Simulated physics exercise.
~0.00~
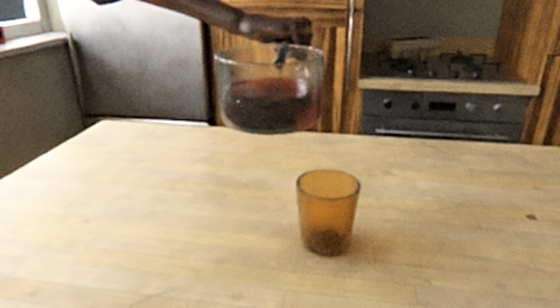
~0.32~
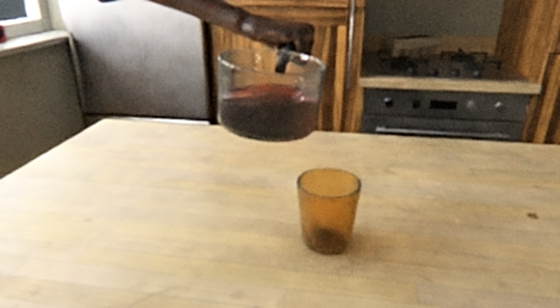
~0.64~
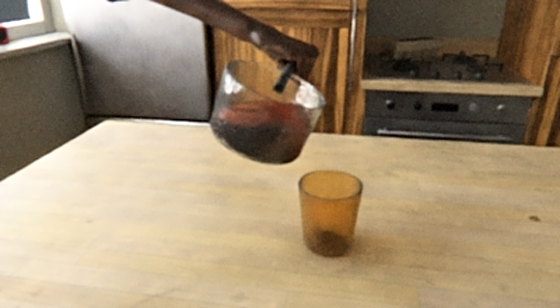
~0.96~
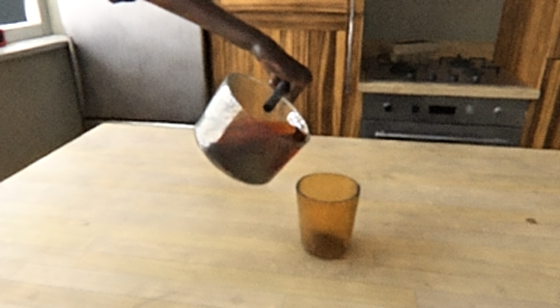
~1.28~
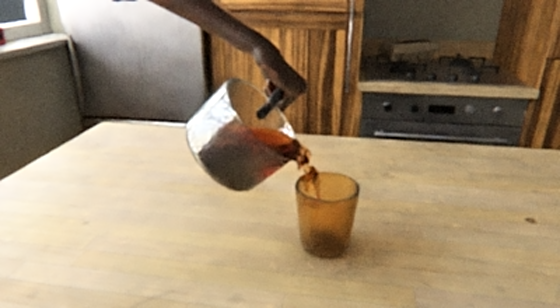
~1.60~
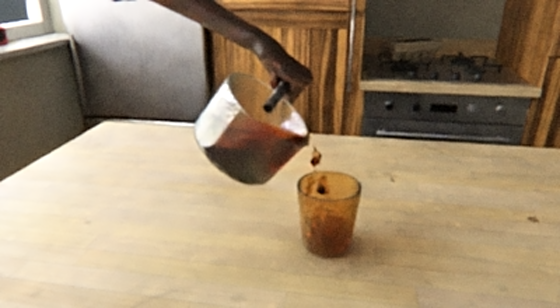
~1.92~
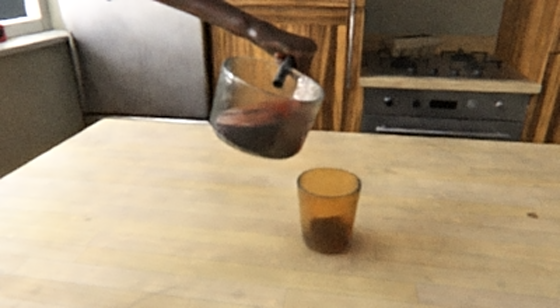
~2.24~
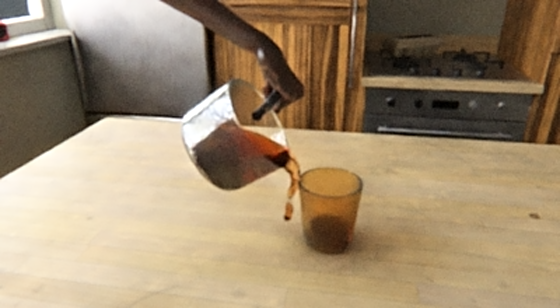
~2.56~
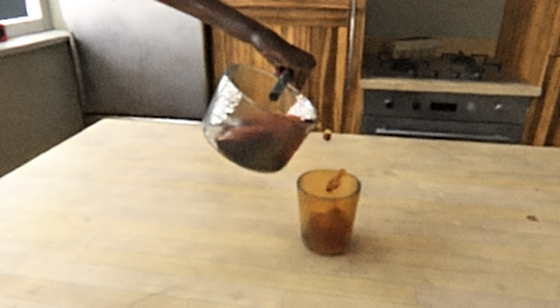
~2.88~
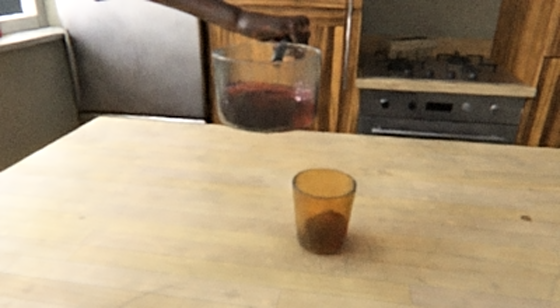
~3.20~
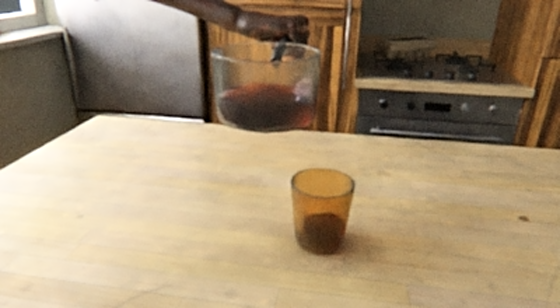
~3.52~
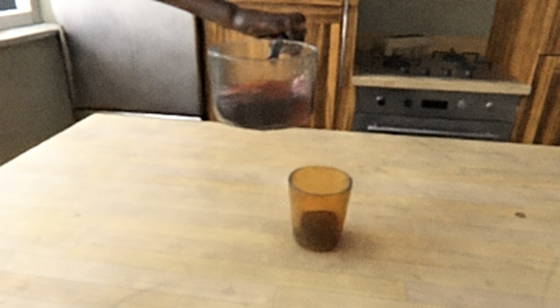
A dark hand holds a clear glass saucepan of reddish-brown tea above a pale wooden table, seen from slightly above by a gently swaying camera. An amber tumbler stands below and to the right, with wooden cabinets, a stove and an oven behind. The saucepan lowers and tips rightward, sending a short stream into the tumbler, then eases back. It tips again, more steeply, and more tea spills from its rim at the tumbler's near left. Finally it levels and rises, still holding tea, while the tumbler has a little dark liquid at the bottom.
